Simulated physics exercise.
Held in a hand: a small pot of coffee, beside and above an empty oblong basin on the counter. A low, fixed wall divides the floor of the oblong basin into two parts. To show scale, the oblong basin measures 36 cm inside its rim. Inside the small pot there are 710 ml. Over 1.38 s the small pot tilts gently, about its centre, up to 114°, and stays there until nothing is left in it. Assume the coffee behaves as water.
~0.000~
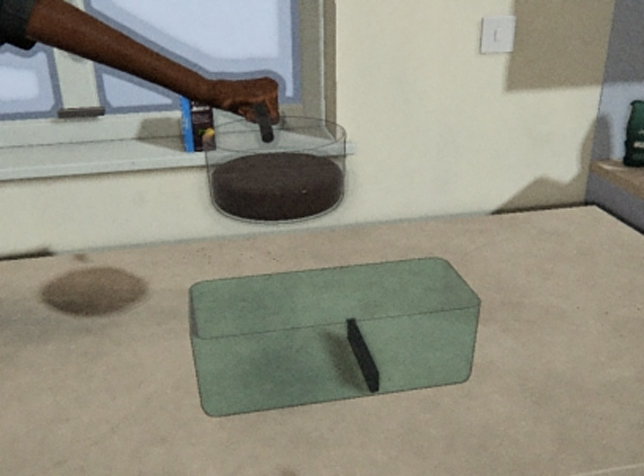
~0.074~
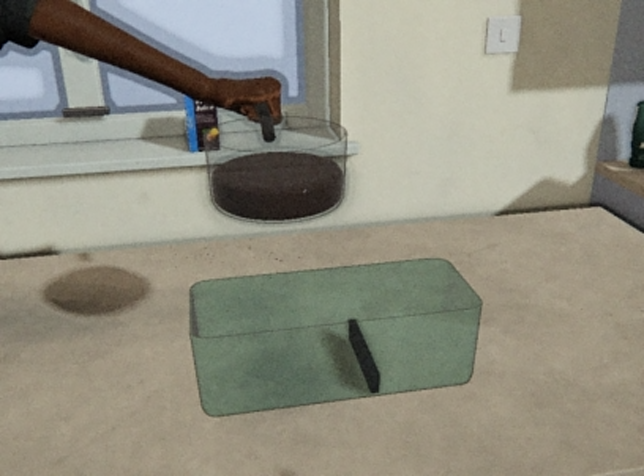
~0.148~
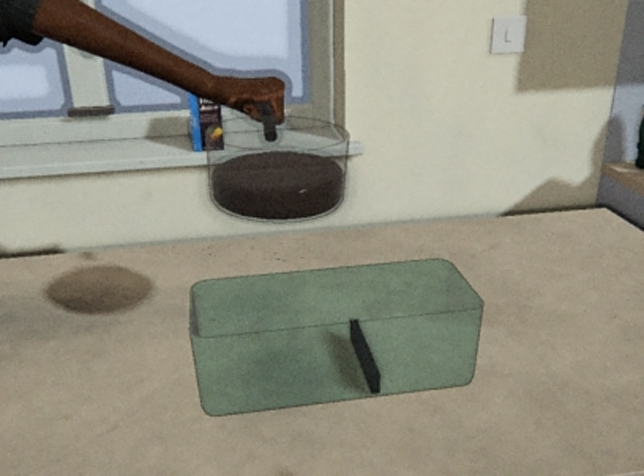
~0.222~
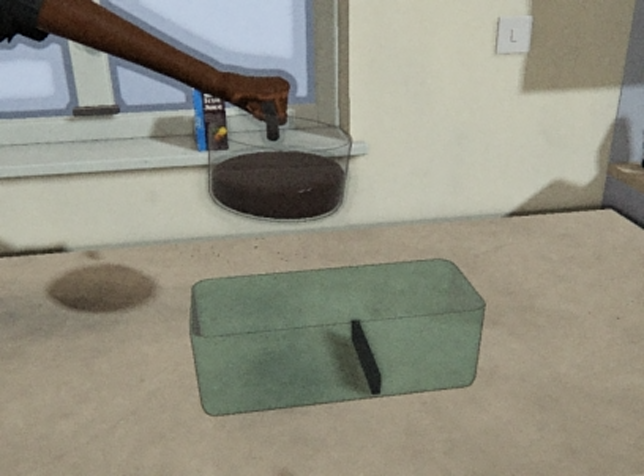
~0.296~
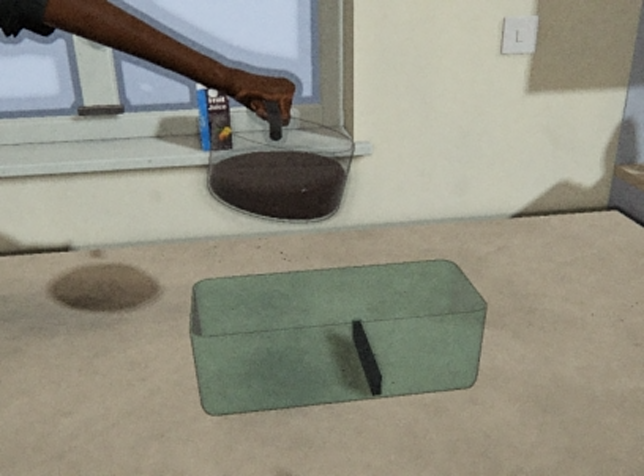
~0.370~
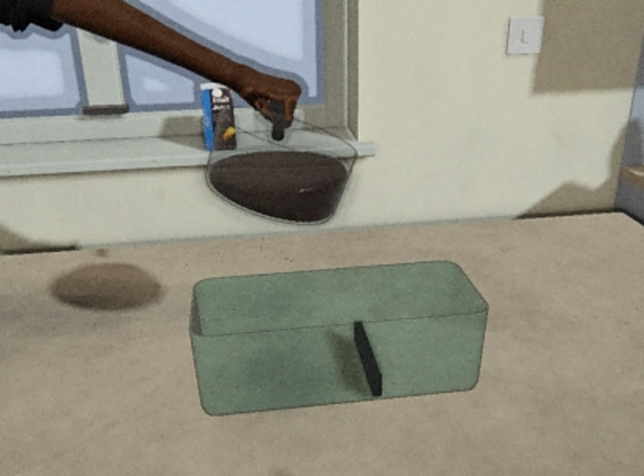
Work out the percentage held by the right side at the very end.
I would put it at 62 per cent.
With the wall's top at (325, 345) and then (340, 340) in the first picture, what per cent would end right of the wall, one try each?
In turn about 95 and 95 per cent.
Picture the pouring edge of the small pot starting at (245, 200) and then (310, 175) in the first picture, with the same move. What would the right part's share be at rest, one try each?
In order, 15 and 25 per cent.
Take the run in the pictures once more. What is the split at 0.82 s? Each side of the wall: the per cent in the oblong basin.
Left roughly 0, right roughly 9.
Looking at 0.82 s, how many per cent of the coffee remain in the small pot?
At that time about 60 in a hundred parts are still held.
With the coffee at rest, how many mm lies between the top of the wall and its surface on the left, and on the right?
Left about 22 mm, while the right is about 6 mm.
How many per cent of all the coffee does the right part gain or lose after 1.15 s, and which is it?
Net change: A drop of about 2 %.
After 0.82 s the tilt is 74° and 60 per cent is still to pour, 0 is left of the wall and 9 right of it.
After 1.15 s the tilt is 107° and 10 per cent is still to pour, 12 is left of the wall and 64 right of it.
After 1.50 s the tilt is 114° and 0 per cent is still to pour, 30 is left of the wall and 68 right of it.
After 1.88 s the tilt is 114° and 0 per cent is still to pour, 36 is left of the wall and 63 right of it.
In the end 37 per cent lies left of the wall, 62 right of it and 1 outside.
